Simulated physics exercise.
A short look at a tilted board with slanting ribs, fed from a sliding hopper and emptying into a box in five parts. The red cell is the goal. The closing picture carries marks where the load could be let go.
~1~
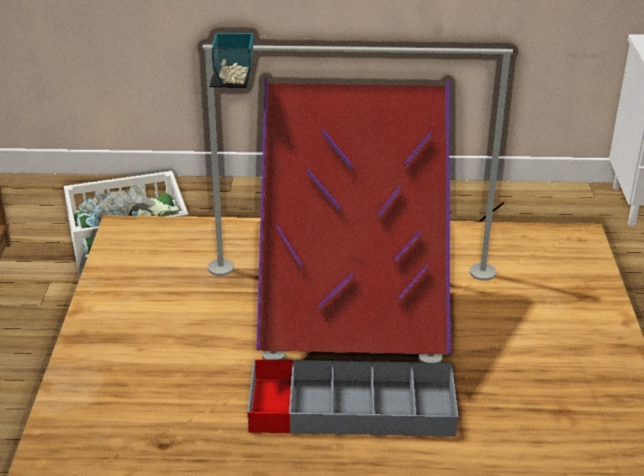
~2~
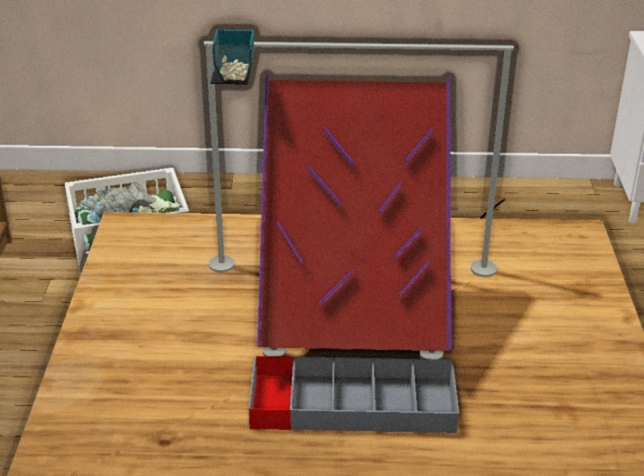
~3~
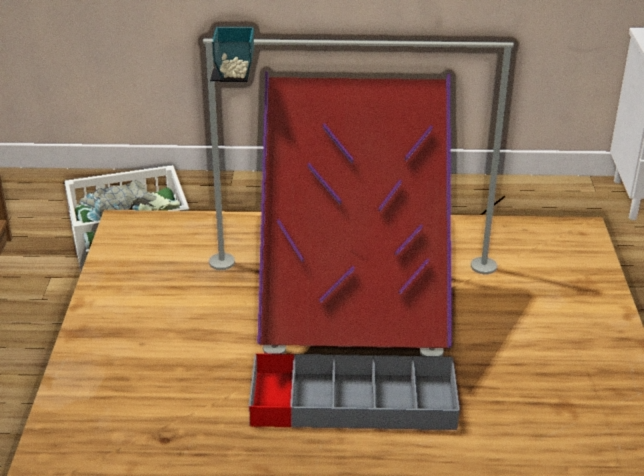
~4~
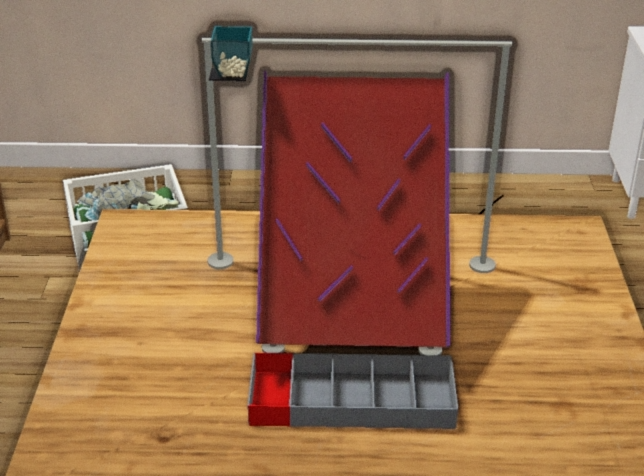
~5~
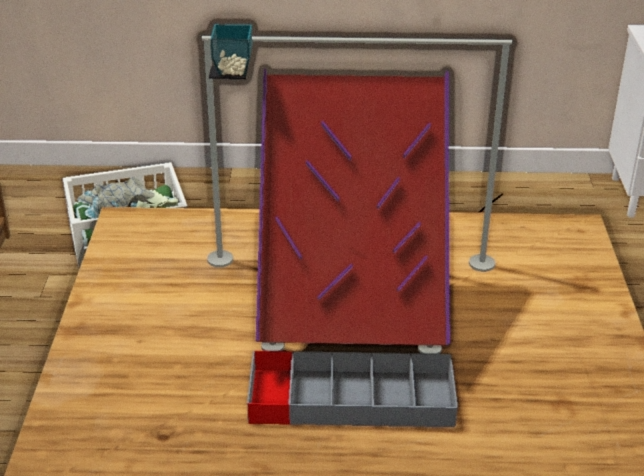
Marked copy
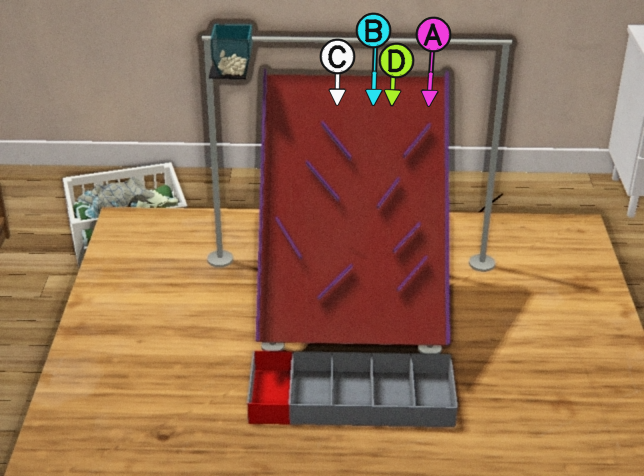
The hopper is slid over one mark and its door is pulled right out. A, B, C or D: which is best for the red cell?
Best: D.
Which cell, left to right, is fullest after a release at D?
The first from the left.
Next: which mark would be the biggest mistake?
Mark C.
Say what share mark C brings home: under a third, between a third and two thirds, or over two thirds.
It is under a third.
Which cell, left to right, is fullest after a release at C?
The third from the left.
On the marked copy, mark A meets the board at (428, 100); mark B meets the board at (373, 99); mark C meets the board at (337, 99); mark D meets the board at (392, 99).
Choosing A, roughly a third in the red cell, roughly half in other cells, just a few held on the board, about a tenth outside the box.
Choosing B, roughly half in the red cell, roughly half in other cells, just a few outside the box.
Choosing C, roughly a quarter in the red cell, the larger part in other cells, just a few outside the box.
Choosing D, roughly two thirds in the red cell, roughly a quarter in other cells, just a few held on the board.
